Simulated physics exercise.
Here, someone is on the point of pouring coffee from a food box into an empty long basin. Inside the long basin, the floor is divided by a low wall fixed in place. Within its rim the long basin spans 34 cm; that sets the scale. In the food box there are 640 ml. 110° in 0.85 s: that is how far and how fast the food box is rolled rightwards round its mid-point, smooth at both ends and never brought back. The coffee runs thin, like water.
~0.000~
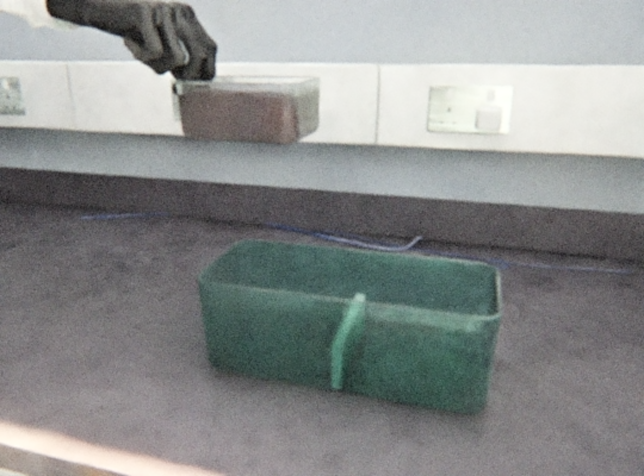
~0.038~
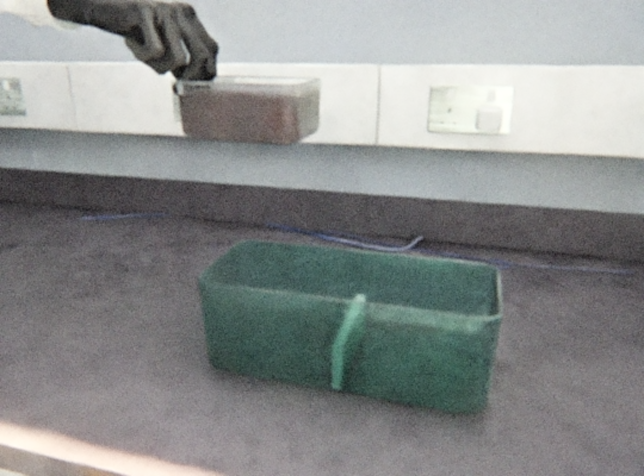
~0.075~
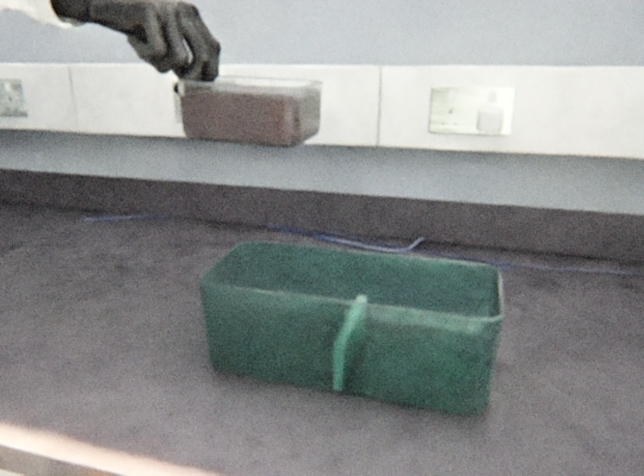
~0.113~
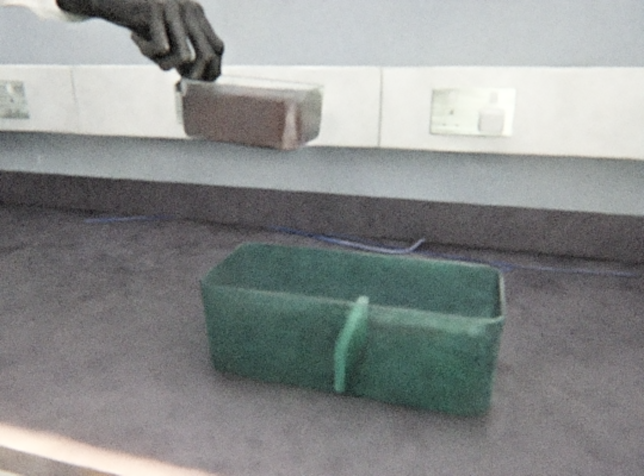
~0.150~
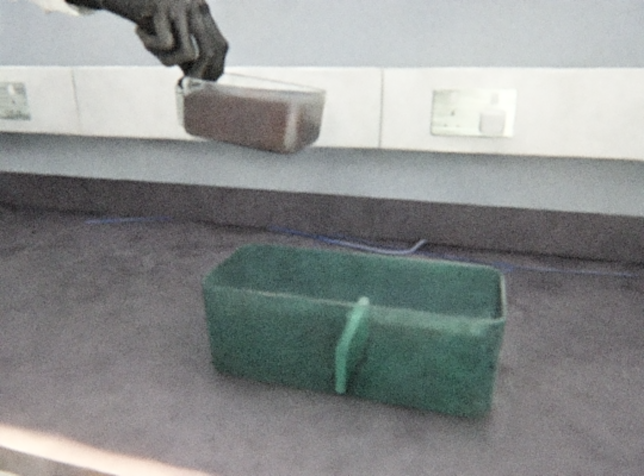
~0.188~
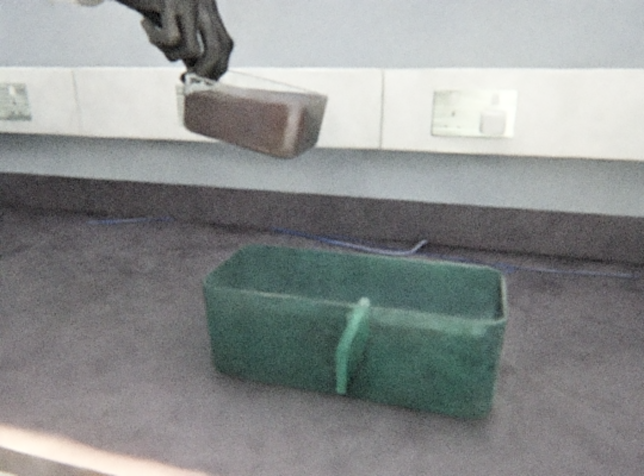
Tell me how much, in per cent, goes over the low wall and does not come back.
I would say about 69 per cent.
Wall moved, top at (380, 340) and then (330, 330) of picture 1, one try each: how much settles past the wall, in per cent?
One try each: Around 45 percent and then around 75 percent.
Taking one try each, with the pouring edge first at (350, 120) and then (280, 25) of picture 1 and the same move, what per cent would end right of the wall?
Around 80 per cent first, around 55 per cent next.
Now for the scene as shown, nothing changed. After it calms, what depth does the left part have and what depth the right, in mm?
I'd expect close to 6 mm on the left and close to 20 mm on the right.
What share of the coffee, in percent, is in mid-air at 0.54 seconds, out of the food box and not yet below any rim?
Near 58 per cent at that time.
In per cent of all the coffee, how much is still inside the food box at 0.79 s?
Share remaining: Approx. 4 %.
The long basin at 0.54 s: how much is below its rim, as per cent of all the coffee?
I reckon close to 12 percent of it.
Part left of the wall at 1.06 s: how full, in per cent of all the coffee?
Around 24 in a hundred.
Then, 0.54 s in, the tilt is 77° and 30 per cent is still to pour, 1 is left of the wall and 11 right of it.
Then, 0.79 s in, the tilt is 109° and 4 per cent is still to pour, 14 is left of the wall and 69 right of it.
Then, 1.06 s in, the tilt is 110° and 0 per cent is still to pour, 23 is left of the wall and 69 right of it.
Then, 1.35 s in, the tilt is 110° and 0 per cent is still to pour, 24 is left of the wall and 69 right of it.
Finally, 24 per cent lies left of the wall, 69 right of it and 7 outside.
